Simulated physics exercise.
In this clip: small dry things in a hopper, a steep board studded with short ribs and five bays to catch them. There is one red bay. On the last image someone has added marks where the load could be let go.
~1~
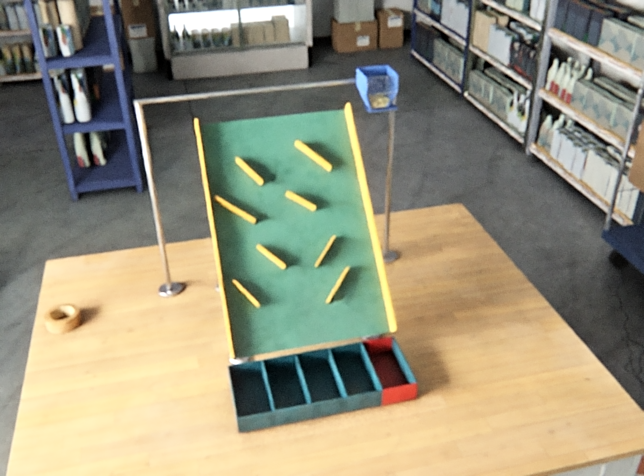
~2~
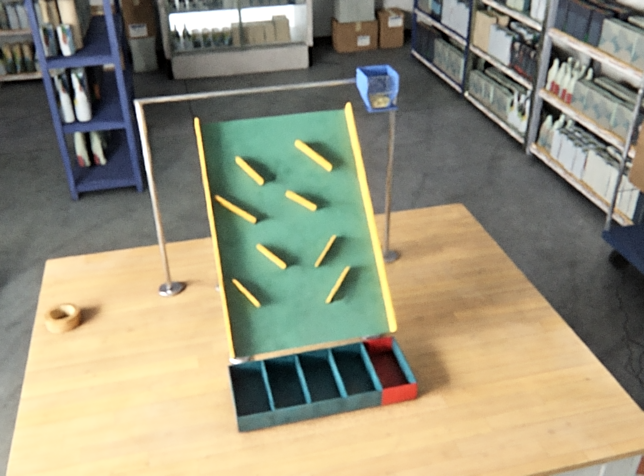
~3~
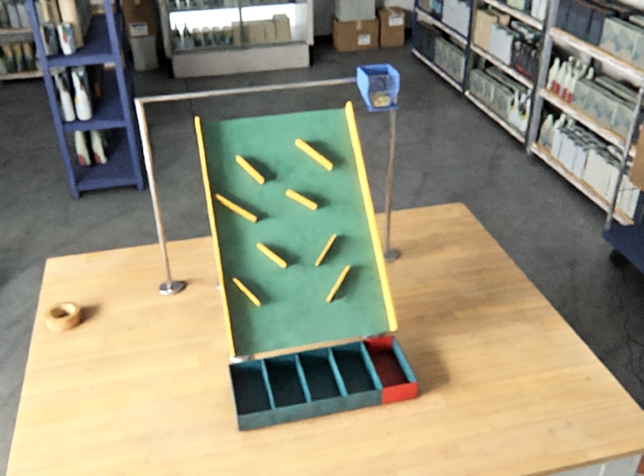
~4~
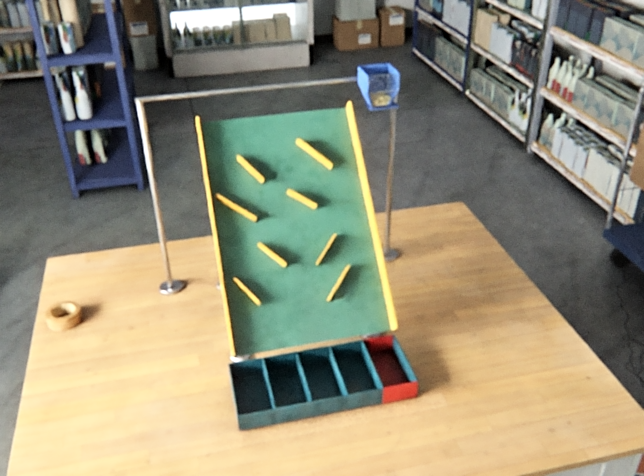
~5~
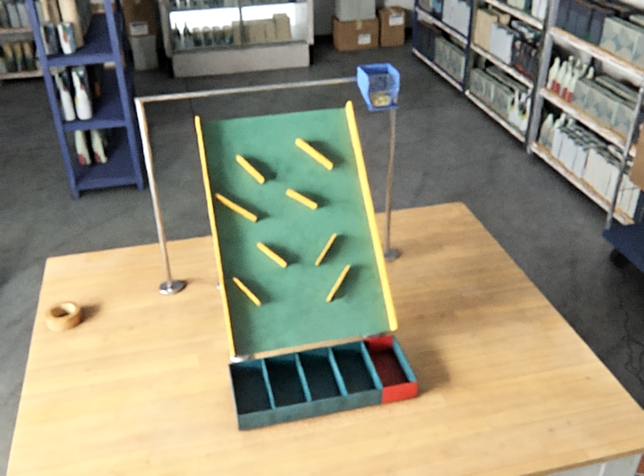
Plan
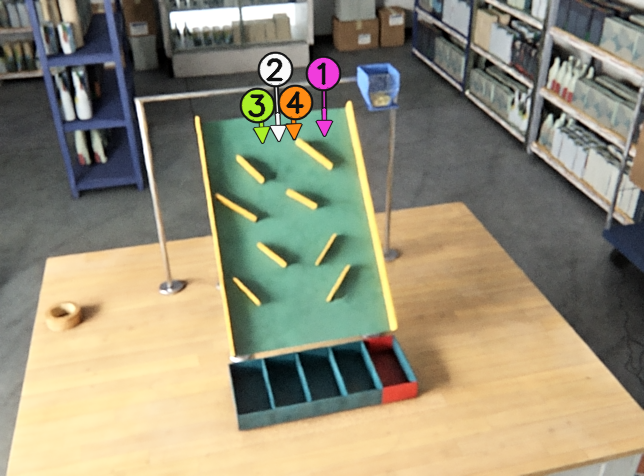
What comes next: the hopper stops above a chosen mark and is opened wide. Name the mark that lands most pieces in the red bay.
Use mark 1.
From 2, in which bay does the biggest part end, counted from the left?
It is the fifth one.
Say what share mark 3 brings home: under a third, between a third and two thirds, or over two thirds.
Under a third.
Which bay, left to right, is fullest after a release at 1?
The fifth from the left.
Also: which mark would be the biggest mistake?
That would be 3.
On the marked copy, mark 1 meets the board at (324, 130); mark 2 meets the board at (278, 135); mark 3 meets the board at (262, 137); mark 4 meets the board at (294, 133).
With 1, most in the red bay, about a quarter outside the box.
With 2, about a third in the red bay, about a third in other bays, about a quarter outside the box.
With 3, about a quarter in the red bay, about half in other bays, about a quarter outside the box.
With 4, about half in the red bay, about a quarter in other bays, about a quarter outside the box.
